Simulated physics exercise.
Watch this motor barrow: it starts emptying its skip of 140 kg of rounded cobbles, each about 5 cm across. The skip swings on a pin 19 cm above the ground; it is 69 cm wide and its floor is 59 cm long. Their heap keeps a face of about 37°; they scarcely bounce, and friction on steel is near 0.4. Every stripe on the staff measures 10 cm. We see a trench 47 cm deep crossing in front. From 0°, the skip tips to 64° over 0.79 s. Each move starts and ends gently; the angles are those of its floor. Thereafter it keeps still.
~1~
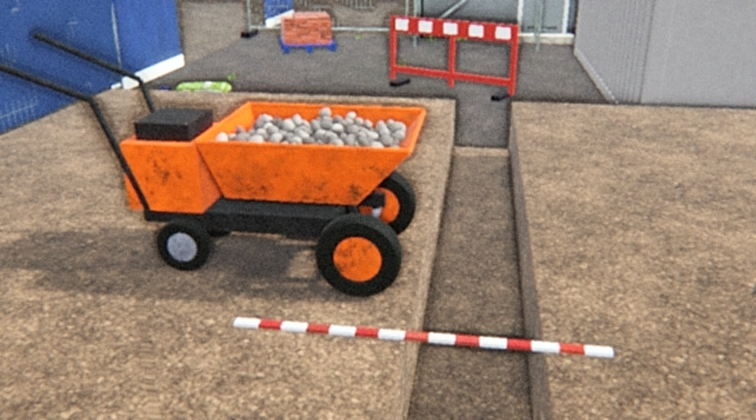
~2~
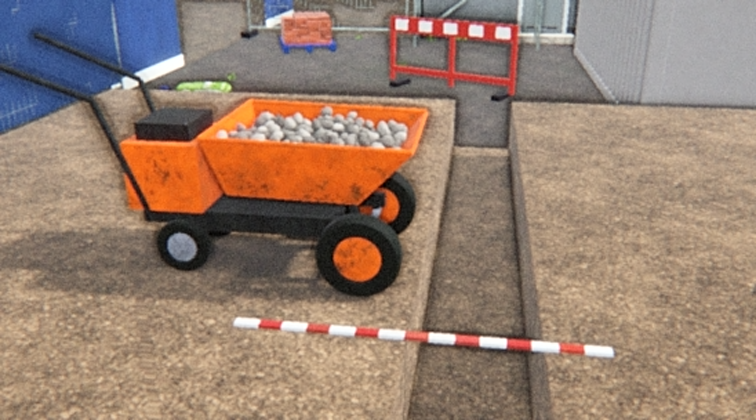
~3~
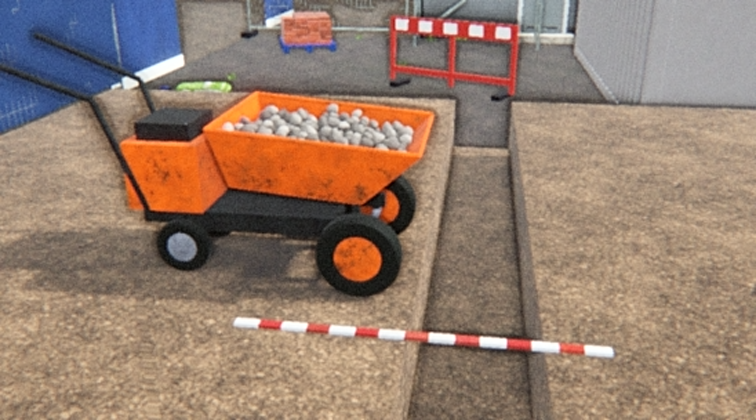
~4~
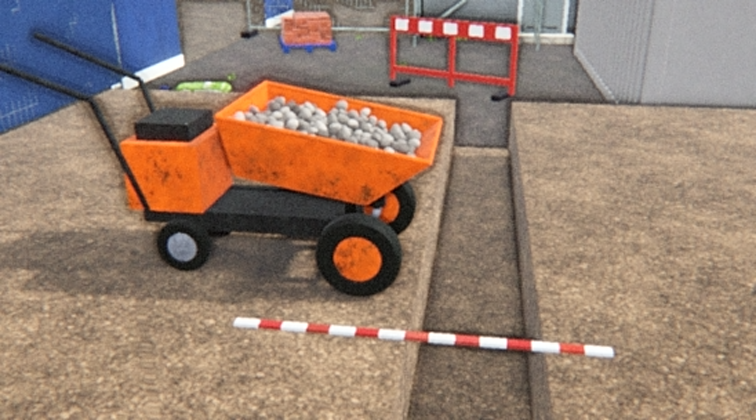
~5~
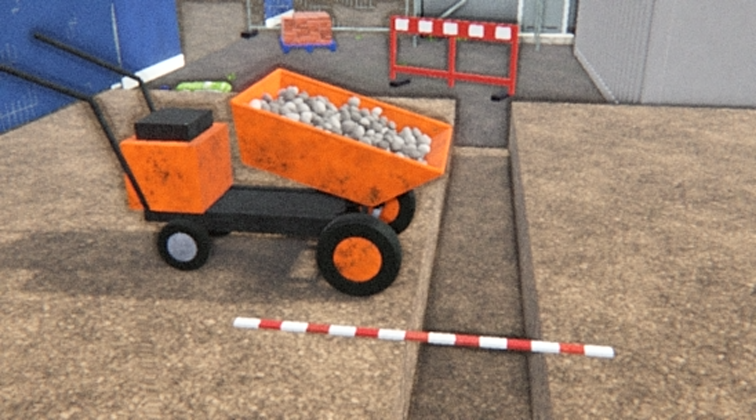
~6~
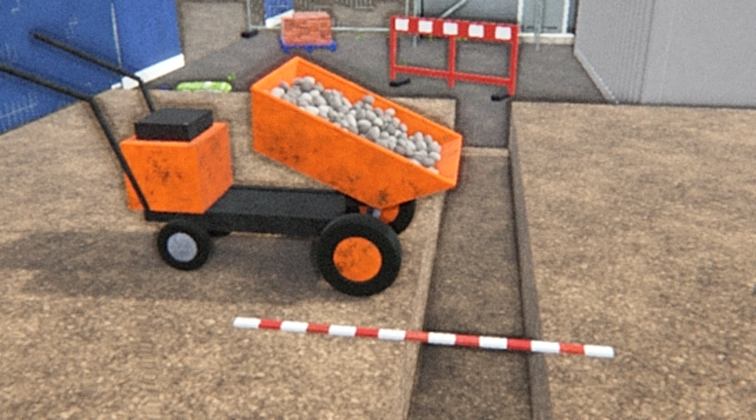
Orange motor barrow standing beside a narrow trench, its skip of grey rounded stones tilting steadily forward to the right.
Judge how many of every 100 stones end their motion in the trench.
I would put it near 65 out of 100.
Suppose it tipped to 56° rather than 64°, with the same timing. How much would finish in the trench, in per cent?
Share in trench: Approx. 55%.
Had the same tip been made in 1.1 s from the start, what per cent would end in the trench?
With that timing, about 70 per cent.
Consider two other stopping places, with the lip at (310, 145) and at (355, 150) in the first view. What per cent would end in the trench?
Result: Close to 95 then close to 100 per cent.
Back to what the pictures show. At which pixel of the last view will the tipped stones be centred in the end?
Look at roughly (515, 340).
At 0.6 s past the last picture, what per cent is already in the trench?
Close to 20 per cent at that time.
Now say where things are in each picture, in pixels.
The skip is at 0°, its lip at (410, 152); the top of the load is at (312, 125), in the first picture.
Lip at (412, 153), floor tilted 1°, highest stones at (305, 124), in the second picture.
Lip at (420, 157), floor tilted 5°, highest stones at (293, 117), in the third picture.
Lip at (430, 163), floor tilted 10°, highest stones at (285, 109), in the fourth picture.
Lip at (442, 173), floor tilted 17°, highest stones at (293, 100), in the fifth picture.
Lip at (454, 185), floor tilted 24°, highest stones at (298, 88), in the sixth picture.
Then, 0.3 s after the last picture the floor is at 54°, 100 % in the skip; the foremost stones are at (471, 201).
Then, 0.6 s after the last picture the floor is at 64°, 78 % in the skip, 19 % in the trench, 3 % past the trench; the foremost stones are at (554, 278).
Then, 0.9 s after the last picture the floor is at 64°, 30 % in the skip, 36 % in the trench, 34 % past the trench; the foremost stones are at (679, 286).
Then, 2.9 s after the last picture the floor is at 64°, 0 % in the skip, 65 % in the trench, 35 % past the trench; the foremost stones are past the picture's edge.
